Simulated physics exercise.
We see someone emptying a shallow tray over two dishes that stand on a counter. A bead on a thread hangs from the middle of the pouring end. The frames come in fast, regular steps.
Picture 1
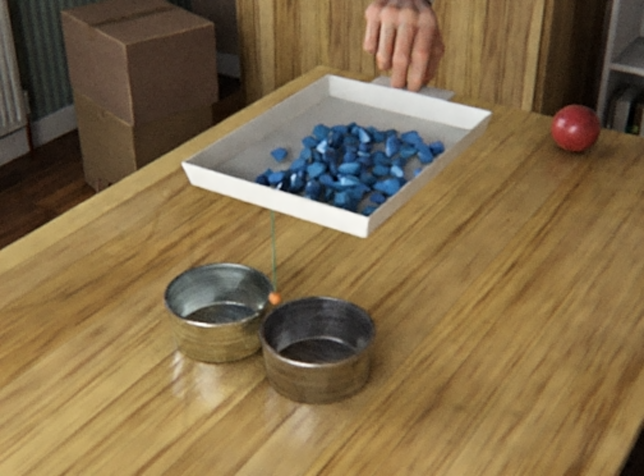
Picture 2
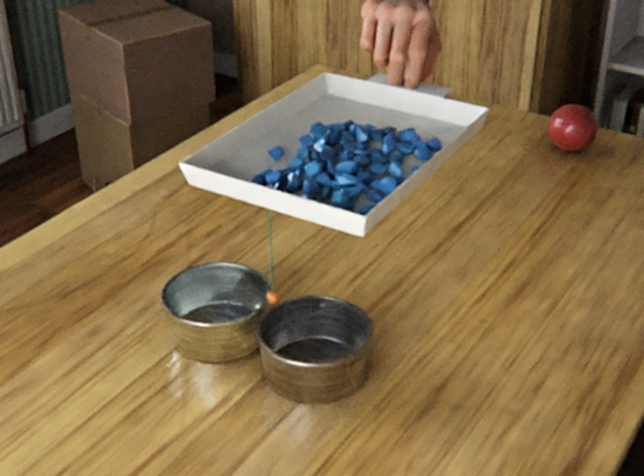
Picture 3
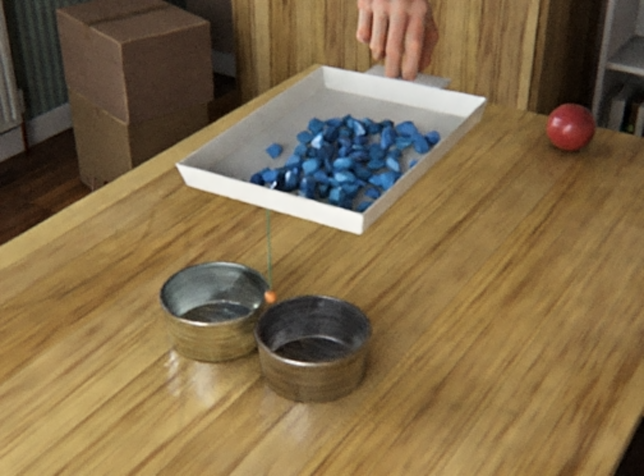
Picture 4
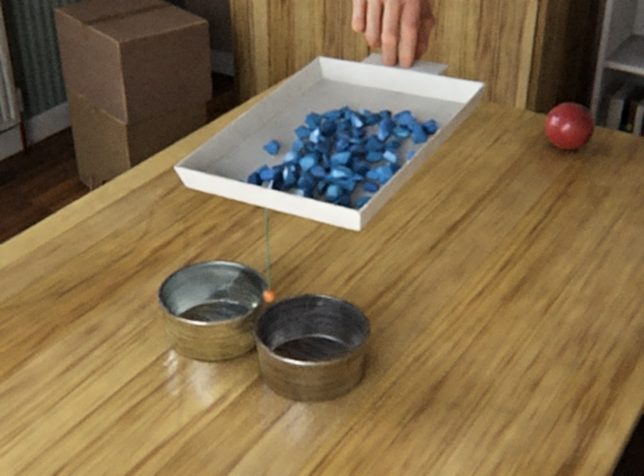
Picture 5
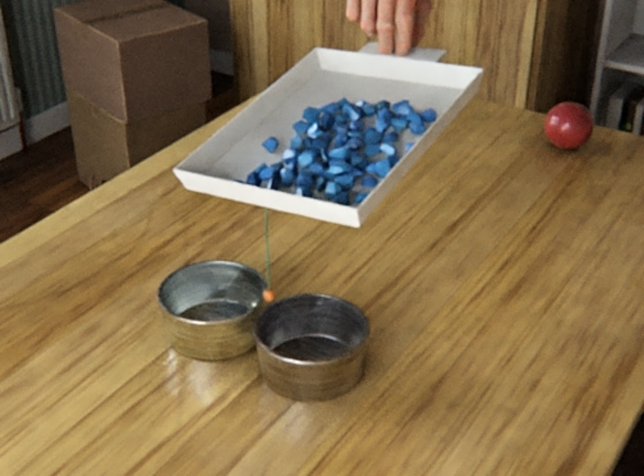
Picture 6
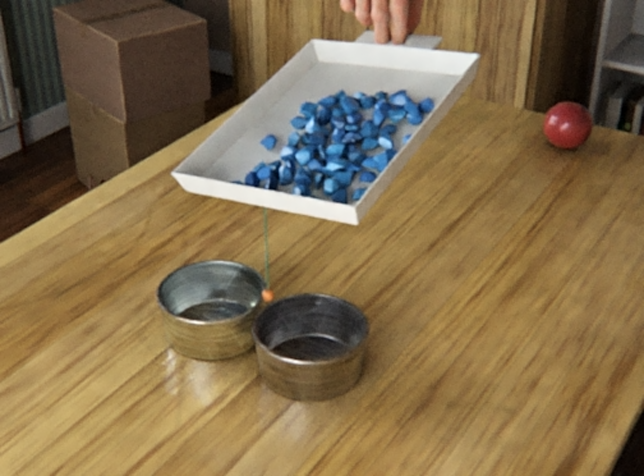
The footage shows a hand gradually raising the far end of a white tray of blue stones above two metal dishes on a wooden counter, the tray tilting slightly toward its left front corner while the stones barely shift.
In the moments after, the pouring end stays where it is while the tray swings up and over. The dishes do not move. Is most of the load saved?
The two hold the larger part of the load.
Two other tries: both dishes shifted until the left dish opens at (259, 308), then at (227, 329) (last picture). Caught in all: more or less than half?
The first try: Not half. The second: Below a half.
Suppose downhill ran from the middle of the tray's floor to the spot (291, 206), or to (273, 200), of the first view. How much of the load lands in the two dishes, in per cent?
About 20 and 20 per cent.
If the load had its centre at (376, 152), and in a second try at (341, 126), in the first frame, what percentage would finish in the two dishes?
First some 80, then 80 per cent.
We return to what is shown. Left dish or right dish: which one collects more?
That is the left dish.
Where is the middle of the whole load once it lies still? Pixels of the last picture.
Around (203, 322).
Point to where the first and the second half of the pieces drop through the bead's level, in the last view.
The first part at (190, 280); the rest at (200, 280).
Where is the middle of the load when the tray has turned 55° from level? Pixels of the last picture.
Roughly at (251, 158).
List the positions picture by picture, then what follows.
Corners of the pouring end (191, 161) and (366, 214), level; middle of the load (359, 169), aquarium stones; left dish (187, 336); right dish (287, 376); bead on its thread (275, 298), in the first picture.
Corners of the pouring end (188, 162) and (363, 213), level; middle of the load (356, 167), in the second picture.
Corners of the pouring end (185, 163) and (360, 210), tipped barely, lowest at the left corner; middle of the load (354, 163), in the third picture.
Corners of the pouring end (183, 165) and (357, 207), tipped a little, lowest at the left corner; middle of the load (352, 156), in the fourth picture.
Corners of the pouring end (182, 167) and (355, 205), tipped a little, lowest at the left corner; middle of the load (350, 150), in the fifth picture.
Corners of the pouring end (180, 170) and (352, 202), tipped a little, lowest at the left corner; middle of the load (348, 145); left dish (180, 333); right dish (280, 373), in the sixth picture.
Just after the last frame, tray tipped steeply; every one on the tray.
A moment on, tray tipped right over; roughly two thirds on the tray; roughly a quarter in the left dish; just a few outside both; about a tenth in the air.
Further on, tray tipped past a quarter turn; the larger part in the left dish; roughly a quarter outside both.
When it is over, tray tipped past a quarter turn; not one in the right dish; the larger part in the left dish; roughly a quarter outside both.
